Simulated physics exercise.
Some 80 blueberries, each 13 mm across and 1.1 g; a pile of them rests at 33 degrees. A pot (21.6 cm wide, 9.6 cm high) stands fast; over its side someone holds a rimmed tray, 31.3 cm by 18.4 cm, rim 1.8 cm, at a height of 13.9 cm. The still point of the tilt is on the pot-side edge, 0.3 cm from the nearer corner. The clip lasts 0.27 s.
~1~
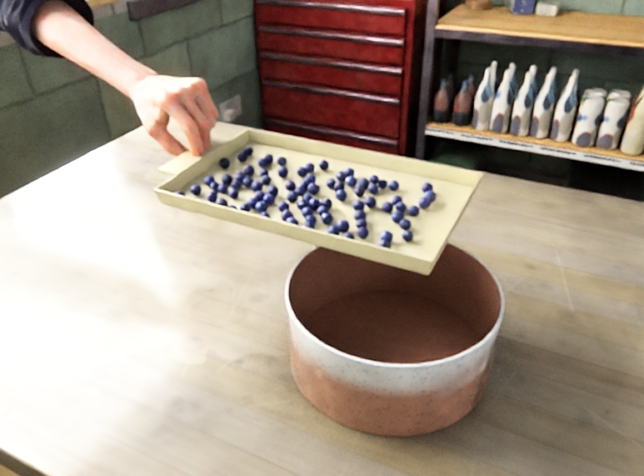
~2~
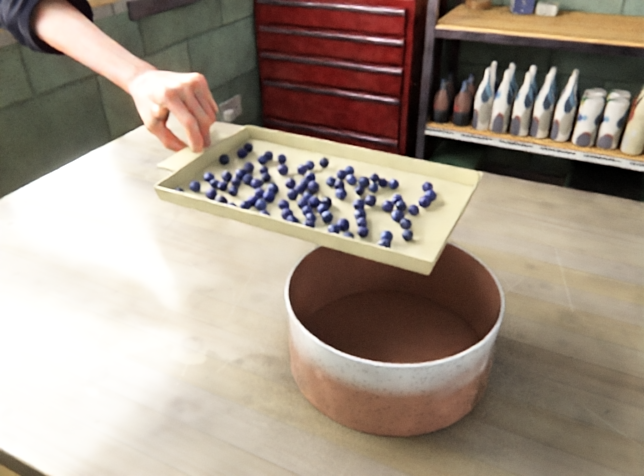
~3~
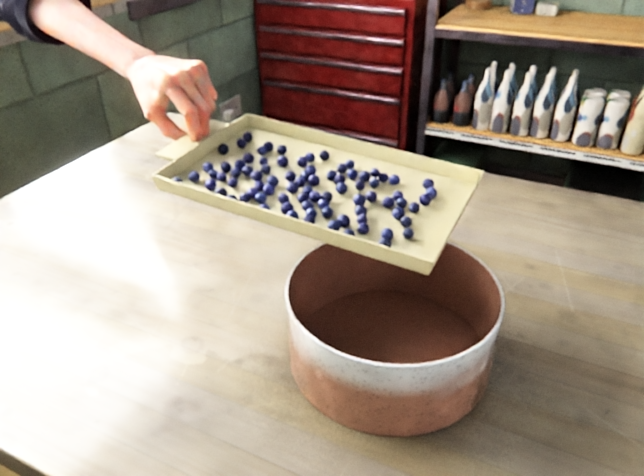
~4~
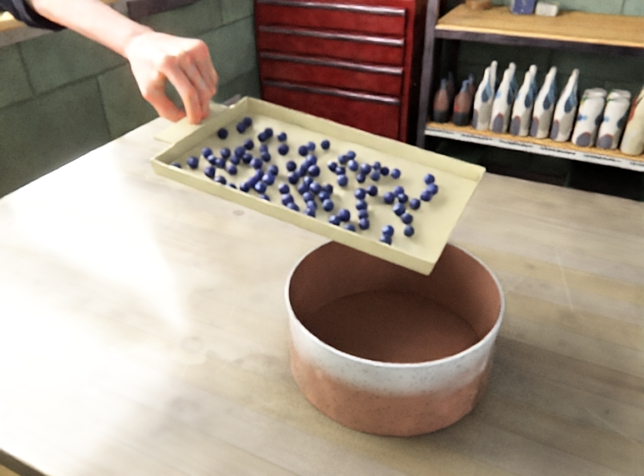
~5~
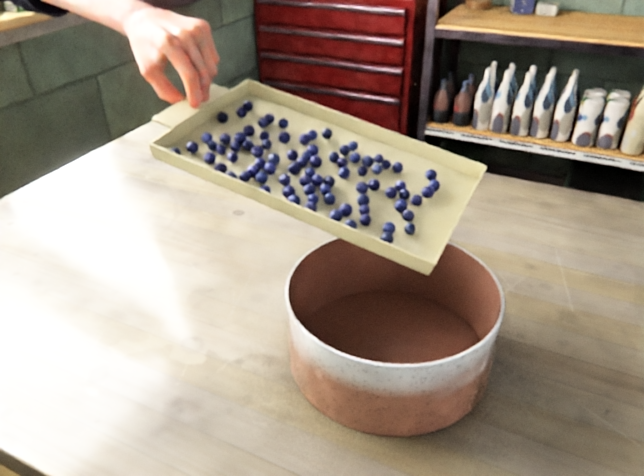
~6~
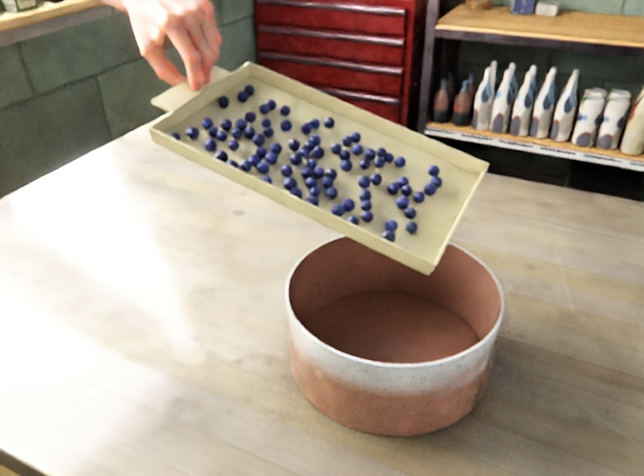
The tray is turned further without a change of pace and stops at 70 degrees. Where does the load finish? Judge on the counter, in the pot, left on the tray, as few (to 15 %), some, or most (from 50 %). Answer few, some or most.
Counter: Few, pot: Few, tray: Most.
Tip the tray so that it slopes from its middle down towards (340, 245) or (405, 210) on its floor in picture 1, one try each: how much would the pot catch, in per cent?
Some 0 and 10 per cent.
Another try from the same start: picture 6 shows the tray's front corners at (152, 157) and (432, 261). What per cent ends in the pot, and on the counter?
Pot 0, counter 0.
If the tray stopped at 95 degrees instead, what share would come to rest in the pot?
It would be near 55 per cent.
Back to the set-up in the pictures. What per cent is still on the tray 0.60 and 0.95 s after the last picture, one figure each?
In turn: 100, 90.
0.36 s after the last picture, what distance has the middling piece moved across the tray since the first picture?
Roughly 9 cm.
Then, 0.36 s after the last picture, tilt 42 degrees; the tray holds 100 %, the pot 0 %.
Then, 0.60 s after the last picture, tilt 60 degrees; the tray holds 100 %, the pot 0 %.
Then, 0.95 s after the last picture, tilt 70 degrees; the tray holds 90 %, the pot 0 %.
In the end, counter 5 %, pot 0 %, tray 90 %.
